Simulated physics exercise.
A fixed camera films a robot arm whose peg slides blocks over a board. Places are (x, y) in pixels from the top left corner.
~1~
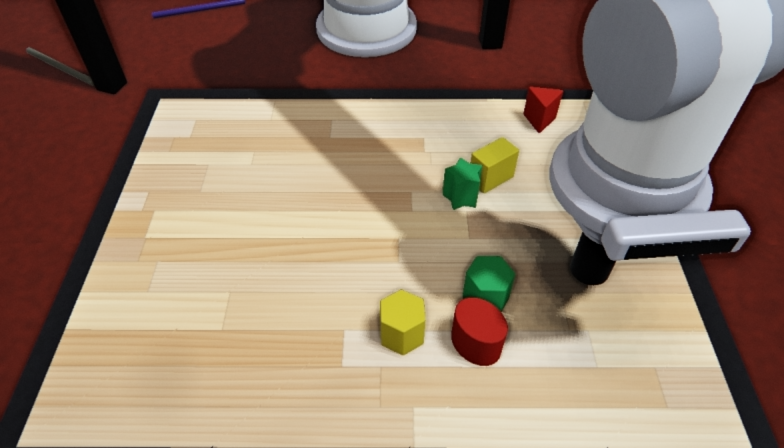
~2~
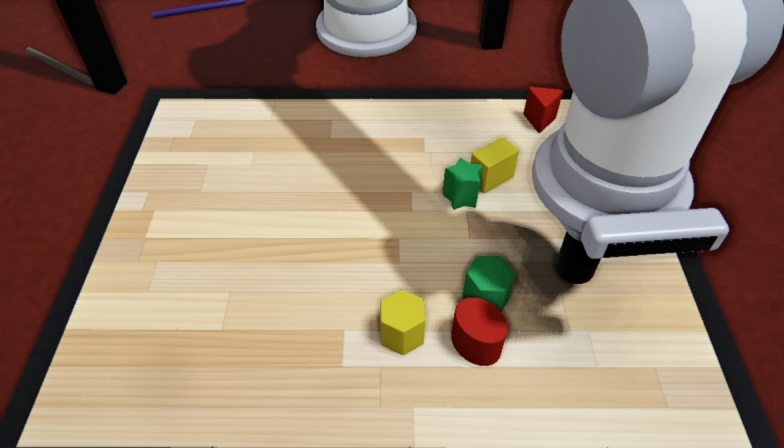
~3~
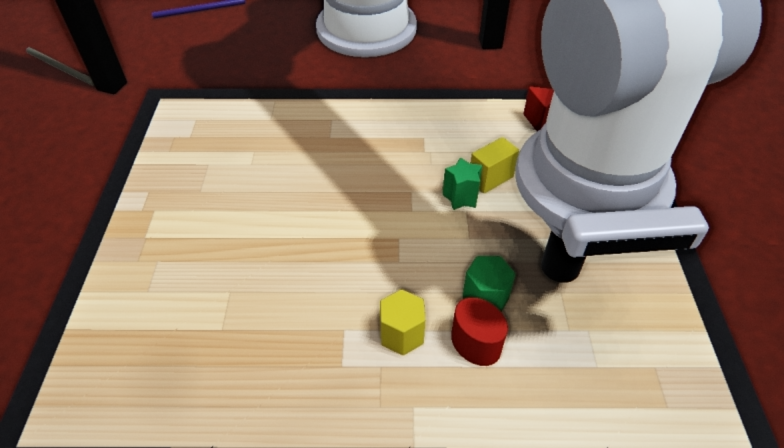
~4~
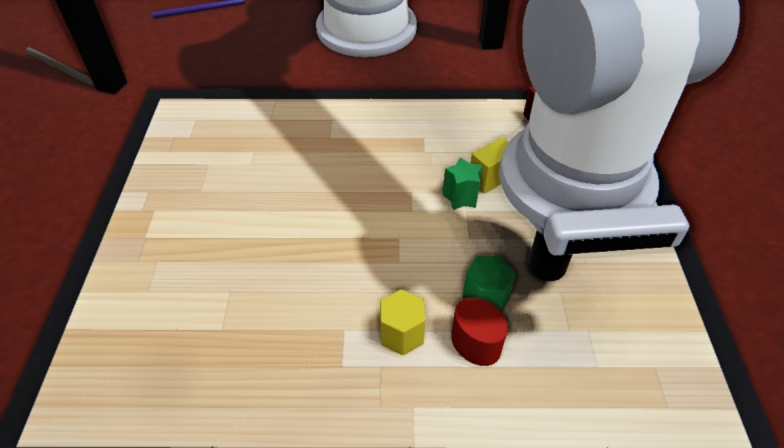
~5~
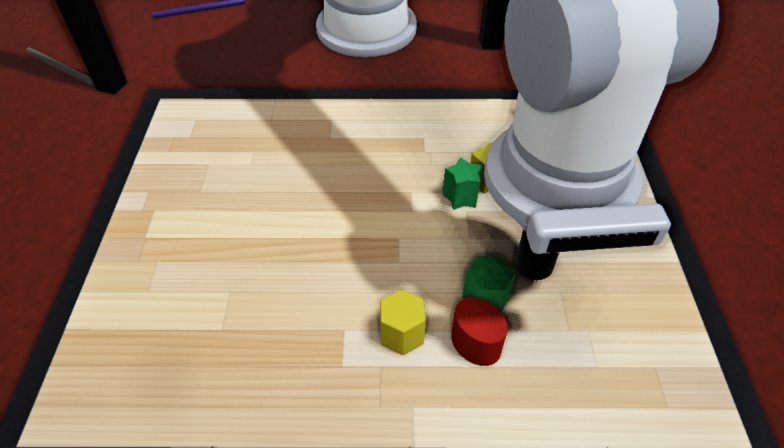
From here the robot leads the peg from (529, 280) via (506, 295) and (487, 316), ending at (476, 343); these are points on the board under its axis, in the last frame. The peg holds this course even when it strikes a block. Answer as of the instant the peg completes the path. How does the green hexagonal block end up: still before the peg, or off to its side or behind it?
It ends up beside or behind the peg.
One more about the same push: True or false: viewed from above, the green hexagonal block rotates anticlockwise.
The claim does not hold.
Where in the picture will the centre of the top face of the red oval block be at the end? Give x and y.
Somewhere near (458, 352).
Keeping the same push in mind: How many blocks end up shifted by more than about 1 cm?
I'd say two blocks get moved.
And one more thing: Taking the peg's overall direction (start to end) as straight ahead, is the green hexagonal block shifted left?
I expect not.
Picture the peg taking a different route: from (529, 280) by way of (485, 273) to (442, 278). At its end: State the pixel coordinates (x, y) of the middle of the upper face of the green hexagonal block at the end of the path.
Pixel (446, 288).
What follows on the original path. Halfway along, peg at (499, 291); red oval block at (474, 324), turned 25° anticlockwise; green hexagonal block at (459, 283), turned 20° clockwise.
At the end, peg at (479, 329); yellow hexagonal block still; red oval block at (458, 352), turned 20° anticlockwise; green hexagonal block at (444, 291), turned 65° clockwise.
